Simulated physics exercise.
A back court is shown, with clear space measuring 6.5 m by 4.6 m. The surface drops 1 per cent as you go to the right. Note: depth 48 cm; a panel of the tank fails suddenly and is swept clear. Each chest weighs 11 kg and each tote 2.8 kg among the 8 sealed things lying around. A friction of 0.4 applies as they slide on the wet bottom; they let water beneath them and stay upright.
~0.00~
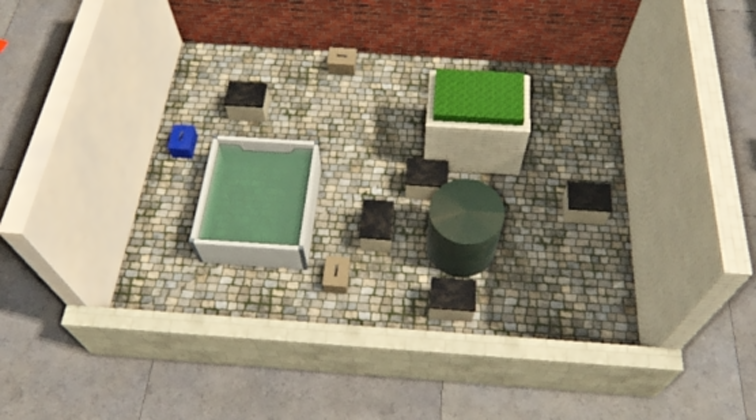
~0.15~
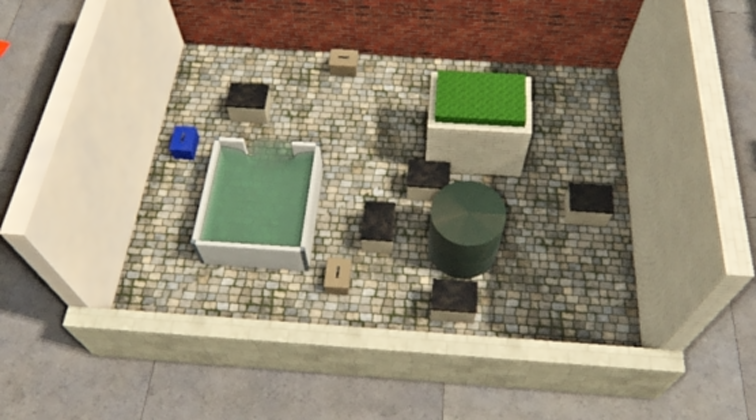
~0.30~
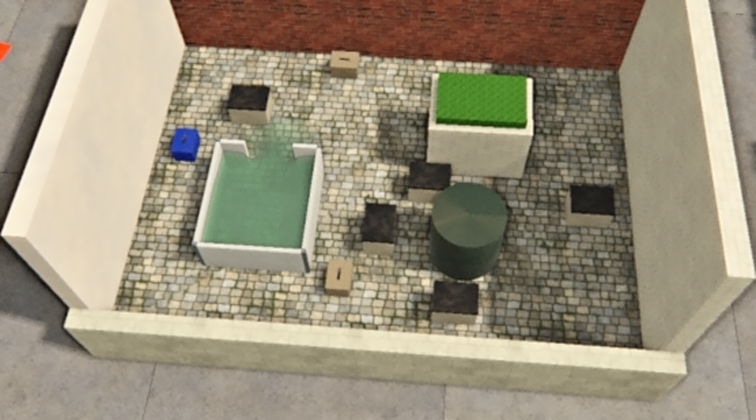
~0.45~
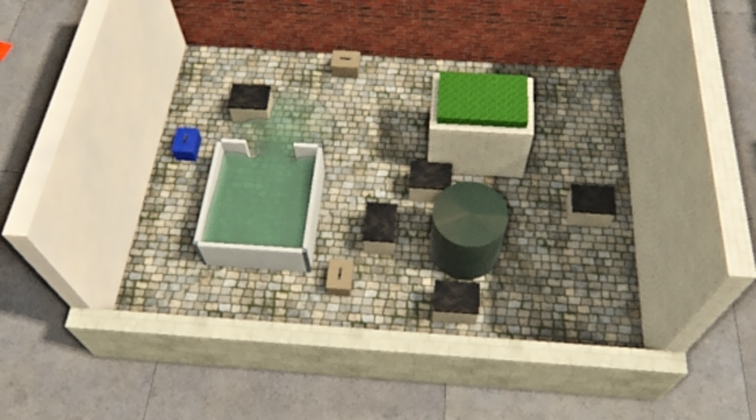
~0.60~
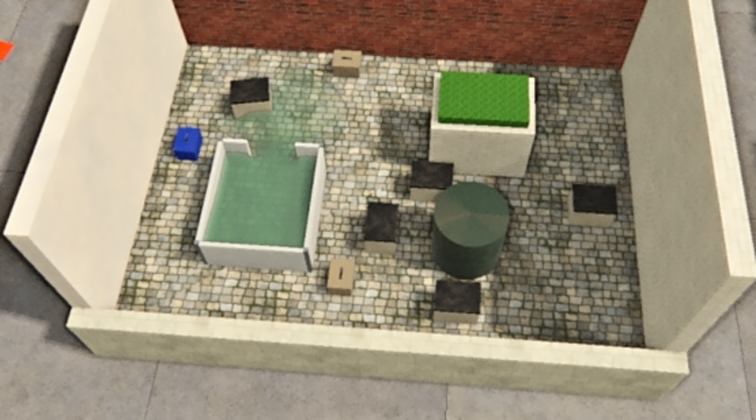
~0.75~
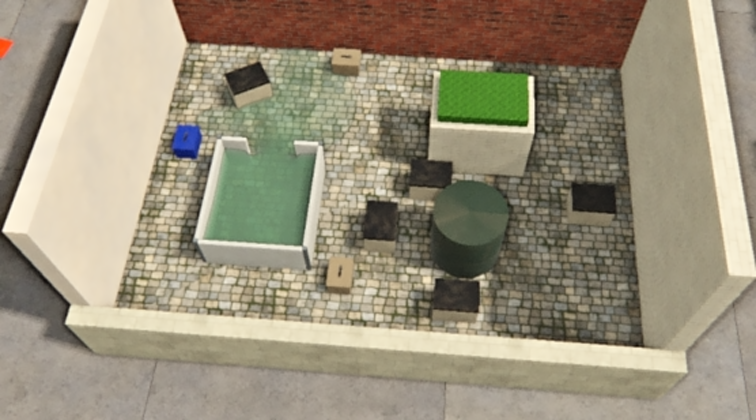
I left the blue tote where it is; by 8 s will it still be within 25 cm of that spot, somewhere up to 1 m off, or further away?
It will be further away than 1 m.
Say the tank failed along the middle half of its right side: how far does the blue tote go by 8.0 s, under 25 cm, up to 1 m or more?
In that scenario the blue tote would have stayed in place.
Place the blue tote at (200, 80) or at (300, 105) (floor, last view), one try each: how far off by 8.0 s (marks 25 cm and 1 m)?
Run one, it gets swept far; run two, it gets swept far.
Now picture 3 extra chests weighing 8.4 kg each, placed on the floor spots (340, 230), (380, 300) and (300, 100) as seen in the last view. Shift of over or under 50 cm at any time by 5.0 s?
One by one: Below the mark, below the mark, beyond the mark.
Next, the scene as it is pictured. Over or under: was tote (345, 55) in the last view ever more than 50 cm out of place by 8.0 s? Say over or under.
Looking at the run, it comes out clear of the mark.
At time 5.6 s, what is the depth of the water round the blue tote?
Depth approx. 2 cm.
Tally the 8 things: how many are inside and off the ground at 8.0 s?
Count at that moment: 0.
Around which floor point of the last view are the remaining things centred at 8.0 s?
They average out to somewhere around (396, 249).
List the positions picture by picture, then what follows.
In the first picture, the blue tote at (181, 137), on the bottom; water covers 1.9 m2; 0 of 8 have shifted.
In the second picture, the blue tote at (183, 138) rests on the ground; 2.3 m2 under water; 0 of 8 have shifted.
In the third picture, the blue tote at (184, 140) rests on the ground; 2.7 m2 under water; 0 of 8 have shifted.
In the fourth picture, the blue tote at (185, 140), on the bottom; 3.2 m2 under water; 0 of 8 have shifted.
In the fifth picture, the blue tote at (186, 139) rests on the ground; water covers 3.9 m2; 1 of 8 have shifted.
In the sixth picture, the blue tote at (185, 137) rests on the ground; water covers 4.9 m2; 1 of 8 have shifted.
After 1.6 s the blue tote is near (185, 137), 0.0 m from its start, aground; 1 afloat.
After 3.6 s the blue tote is near (193, 155), 0.3 m from its start, aground; 1 afloat.
After 5.6 s the blue tote is near (179, 274), 2.1 m from its start, aground; 0 afloat.
After 8.0 s the blue tote is near (292, 299), 2.9 m from its start, aground; 0 afloat.
